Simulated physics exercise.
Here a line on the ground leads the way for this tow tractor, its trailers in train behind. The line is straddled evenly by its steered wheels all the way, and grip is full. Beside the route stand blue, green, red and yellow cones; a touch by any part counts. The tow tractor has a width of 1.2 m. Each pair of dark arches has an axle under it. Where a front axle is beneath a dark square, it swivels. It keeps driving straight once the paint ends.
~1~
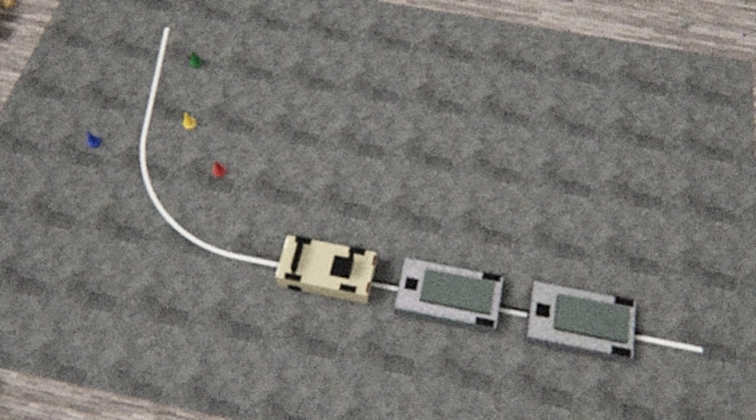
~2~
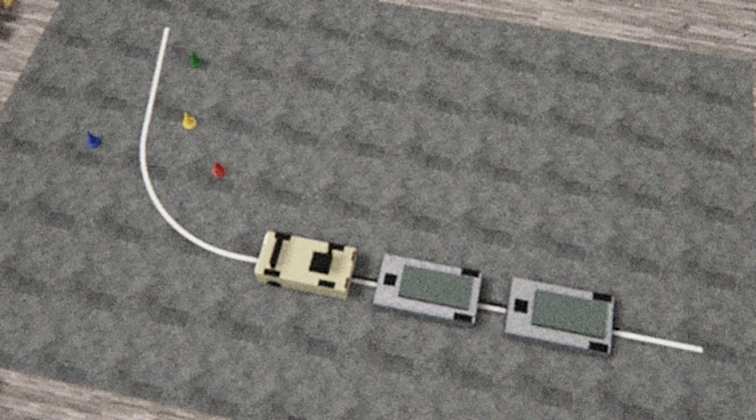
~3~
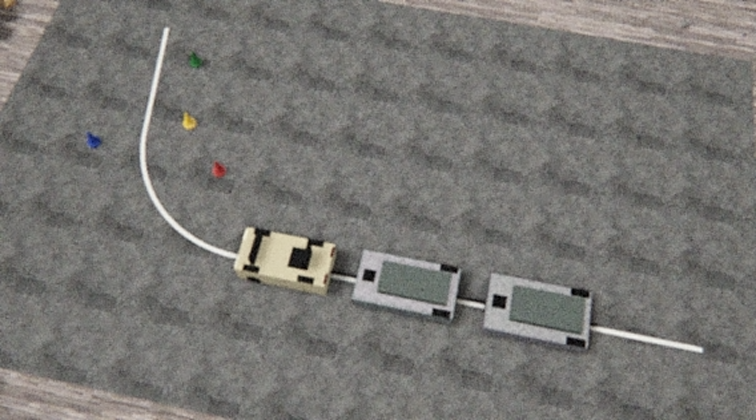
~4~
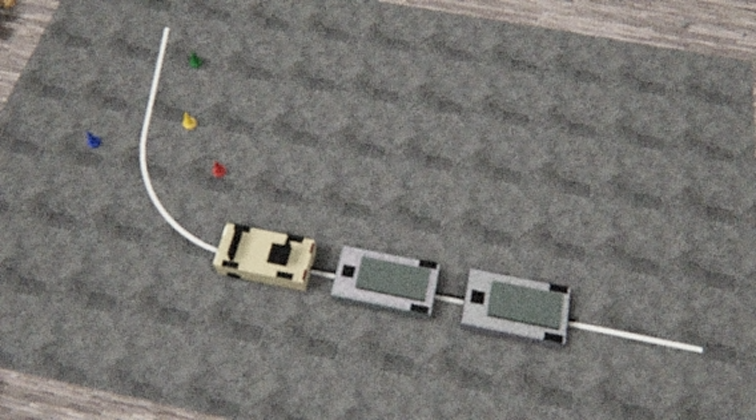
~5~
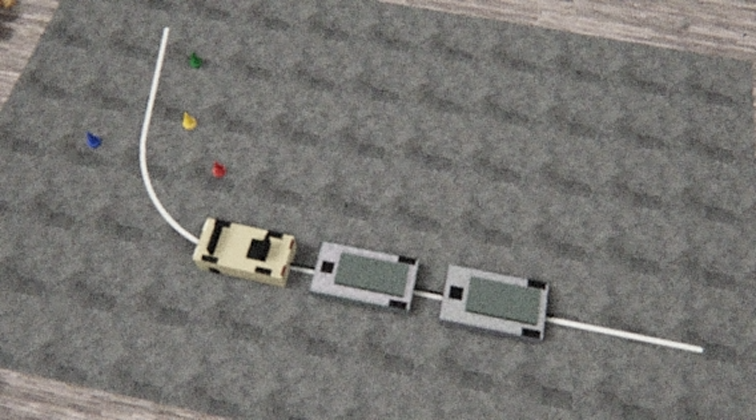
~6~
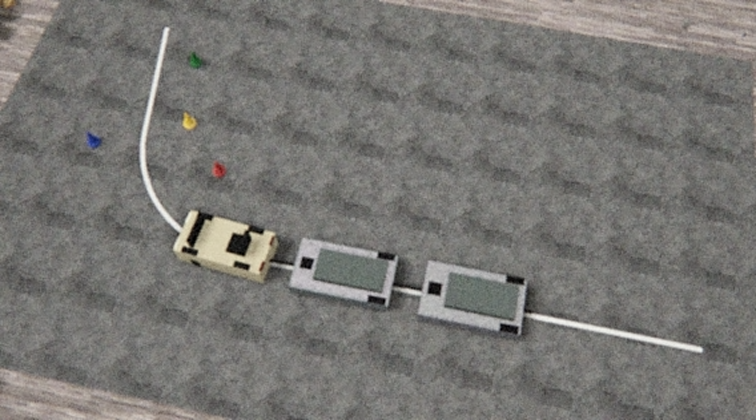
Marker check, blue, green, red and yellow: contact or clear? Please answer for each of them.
Blue clear, green contact, red contact, yellow contact.
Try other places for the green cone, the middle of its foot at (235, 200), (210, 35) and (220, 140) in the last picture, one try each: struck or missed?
One: Gets hit. Two: Stays safe. Three: Stays safe.
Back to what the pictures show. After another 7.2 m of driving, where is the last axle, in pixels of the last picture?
Near (269, 245).
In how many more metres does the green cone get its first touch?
After roughly 13.5 metres.
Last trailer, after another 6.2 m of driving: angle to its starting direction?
Measured against where it started, the last trailer sits at some 10°.
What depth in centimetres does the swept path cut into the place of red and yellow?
For red it's 10, and for yellow it's 45.
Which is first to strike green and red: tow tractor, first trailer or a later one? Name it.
Looking at green, it's one of the rear trailers; looking at red, it's one of the rear trailers.
With 4.1 m more driven, the last axle is at (364, 274) of the last picture, 5 cm off the line; blue has been passed with 50 cm to spare.
With 8.4 m more driven, the last axle is at (235, 226) of the last picture, 65 cm off the line; the first trailer has hit yellow.
With 9.6 m more driven, the last axle is at (209, 202) of the last picture, 95 cm off the line; the second trailer has hit red.
With 13.7 m more driven, the last axle is at (166, 97) of the last picture, 65 cm off the line; the second trailer has hit green.
With 16.7 m more driven, the last axle is at (168, 18) of the last picture, 20 cm off the line; 3 of 4 struck in all.
